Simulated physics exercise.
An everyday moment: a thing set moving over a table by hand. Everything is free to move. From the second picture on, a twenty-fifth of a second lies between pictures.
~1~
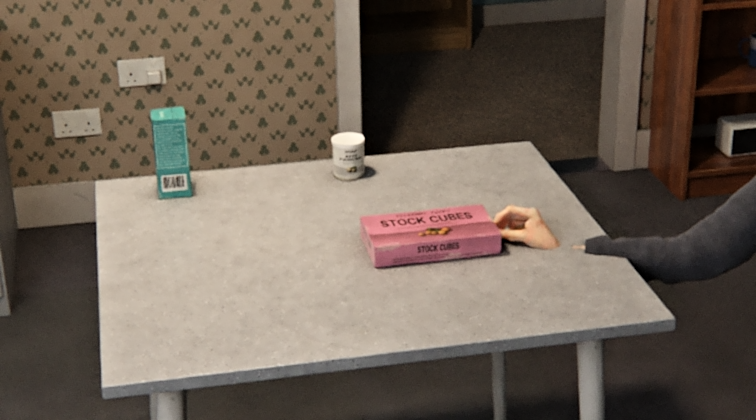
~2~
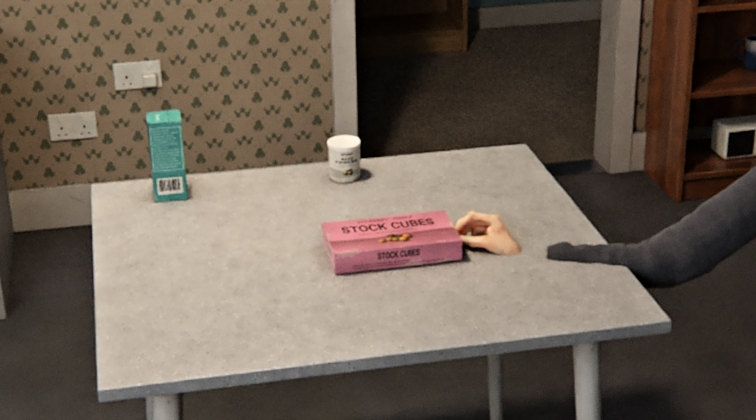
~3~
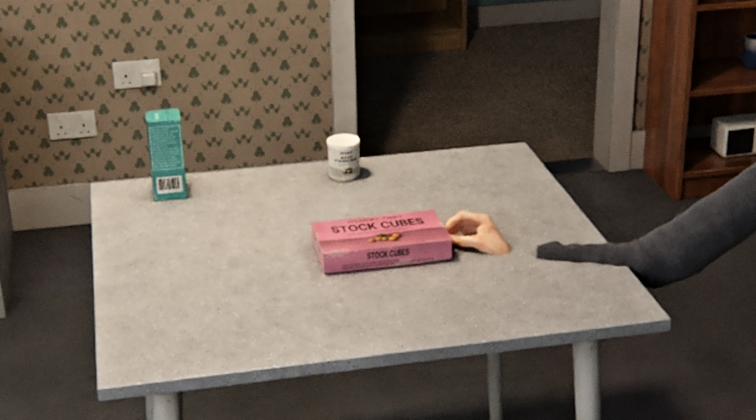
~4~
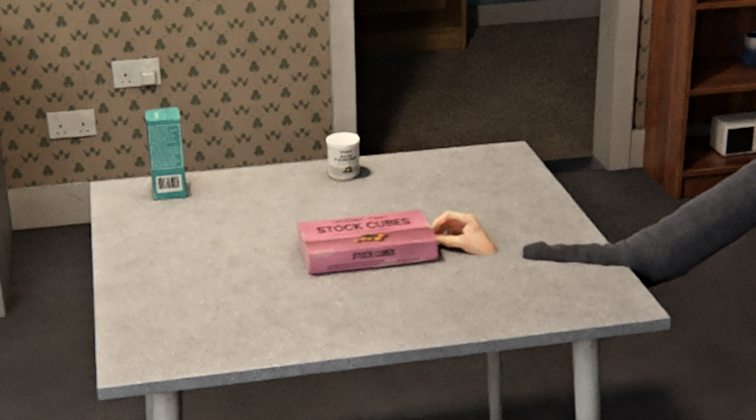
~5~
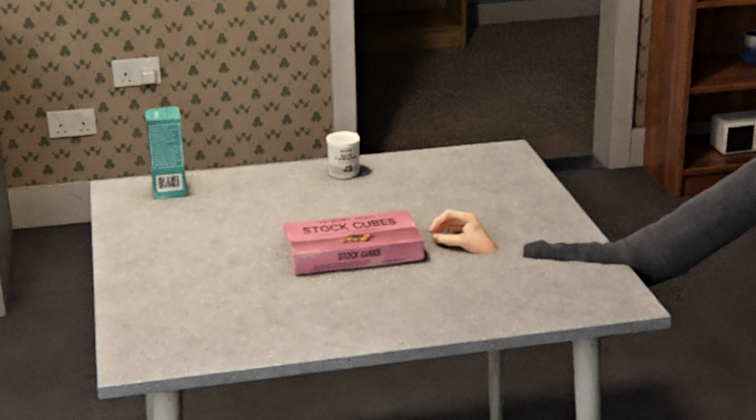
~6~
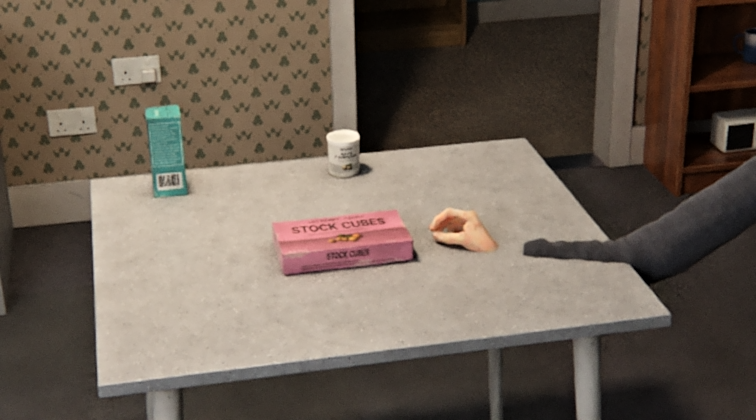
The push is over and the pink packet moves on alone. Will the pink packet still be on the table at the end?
The pink packet is still on the table.
Then, 0.10 s on from there, pink packet shifted a little near (328, 243).
Then, 0.50 s on from there, pink packet shifted a little near (326, 243).
In the end, moved from the start, pink packet. At the end, from the last picture's camera, pink packet near (326, 243).
